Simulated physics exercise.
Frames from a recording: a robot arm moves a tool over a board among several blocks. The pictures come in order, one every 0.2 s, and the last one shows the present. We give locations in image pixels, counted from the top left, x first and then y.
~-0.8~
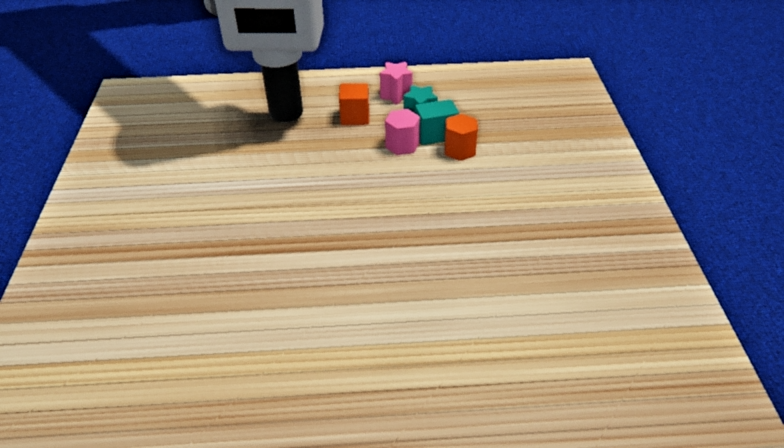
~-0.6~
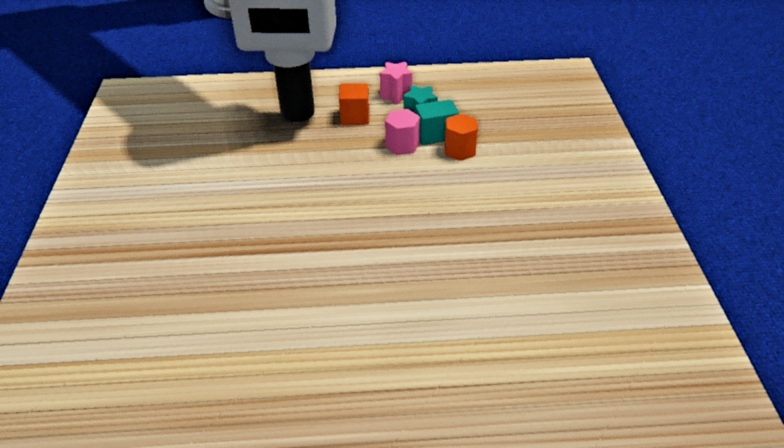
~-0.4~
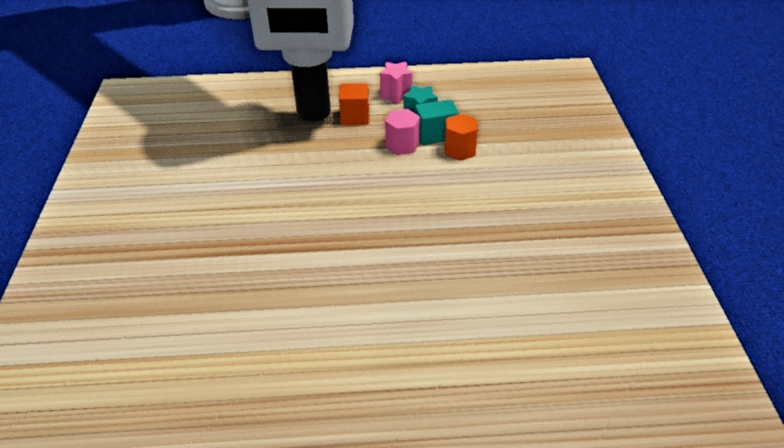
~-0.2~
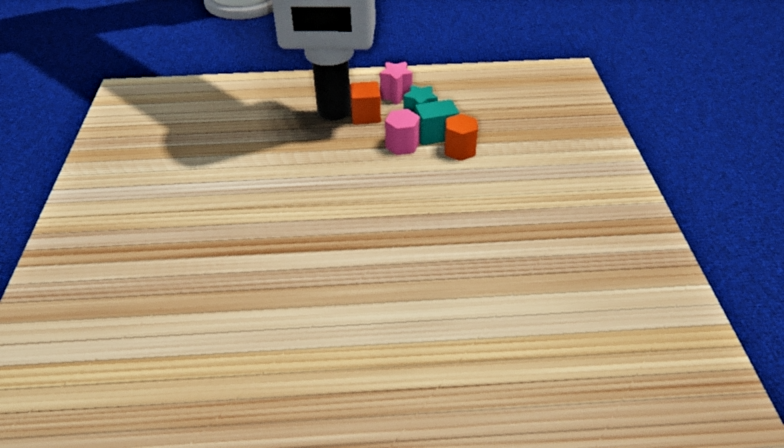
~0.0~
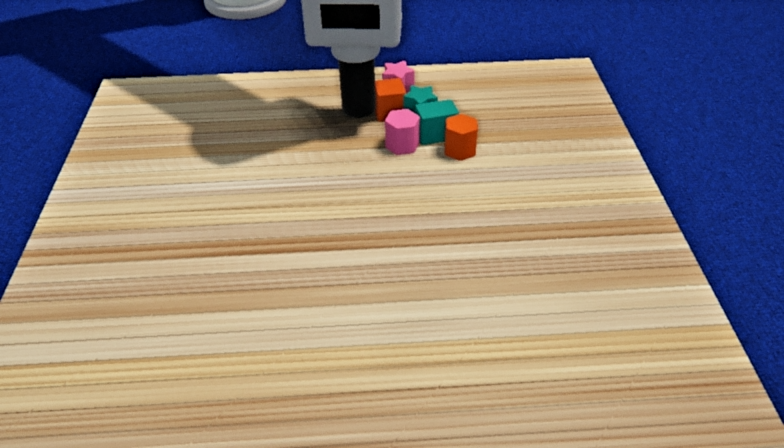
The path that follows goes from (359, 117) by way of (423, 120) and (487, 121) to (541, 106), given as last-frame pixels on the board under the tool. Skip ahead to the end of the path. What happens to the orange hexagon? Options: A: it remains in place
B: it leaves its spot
Letter B.
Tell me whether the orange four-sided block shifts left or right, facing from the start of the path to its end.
Measured against the direction from start to end, the orange four-sided block shifts toward the left-hand side.
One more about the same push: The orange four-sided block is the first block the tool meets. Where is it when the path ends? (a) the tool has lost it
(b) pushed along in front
a
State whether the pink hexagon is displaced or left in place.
It gets no push and keeps its place.
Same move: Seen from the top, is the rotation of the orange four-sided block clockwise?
In short: No.
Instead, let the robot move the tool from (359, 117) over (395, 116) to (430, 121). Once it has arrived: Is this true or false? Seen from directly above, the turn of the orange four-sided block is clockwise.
Answer: False.
The first path, step by step. One third of the way, tool (425, 113); orange four-sided block (430, 76), turned 55° anticlockwise; turquoise star-shaped block (456, 90), turned 40° clockwise.
Two thirds of the way, tool (489, 115); orange four-sided block (431, 75), turned 65° anticlockwise; turquoise star-shaped block (516, 86), turned 20° clockwise; turquoise rectangle (447, 113), turned 15° clockwise; orange hexagon (466, 129), turned 20° clockwise.
At the end, tool (542, 99); orange four-sided block (431, 75), turned 65° anticlockwise; pink hexagon still; turquoise star-shaped block (567, 70), turned 15° clockwise; turquoise rectangle (447, 113), turned 15° clockwise; orange hexagon (466, 129), turned 20° clockwise.
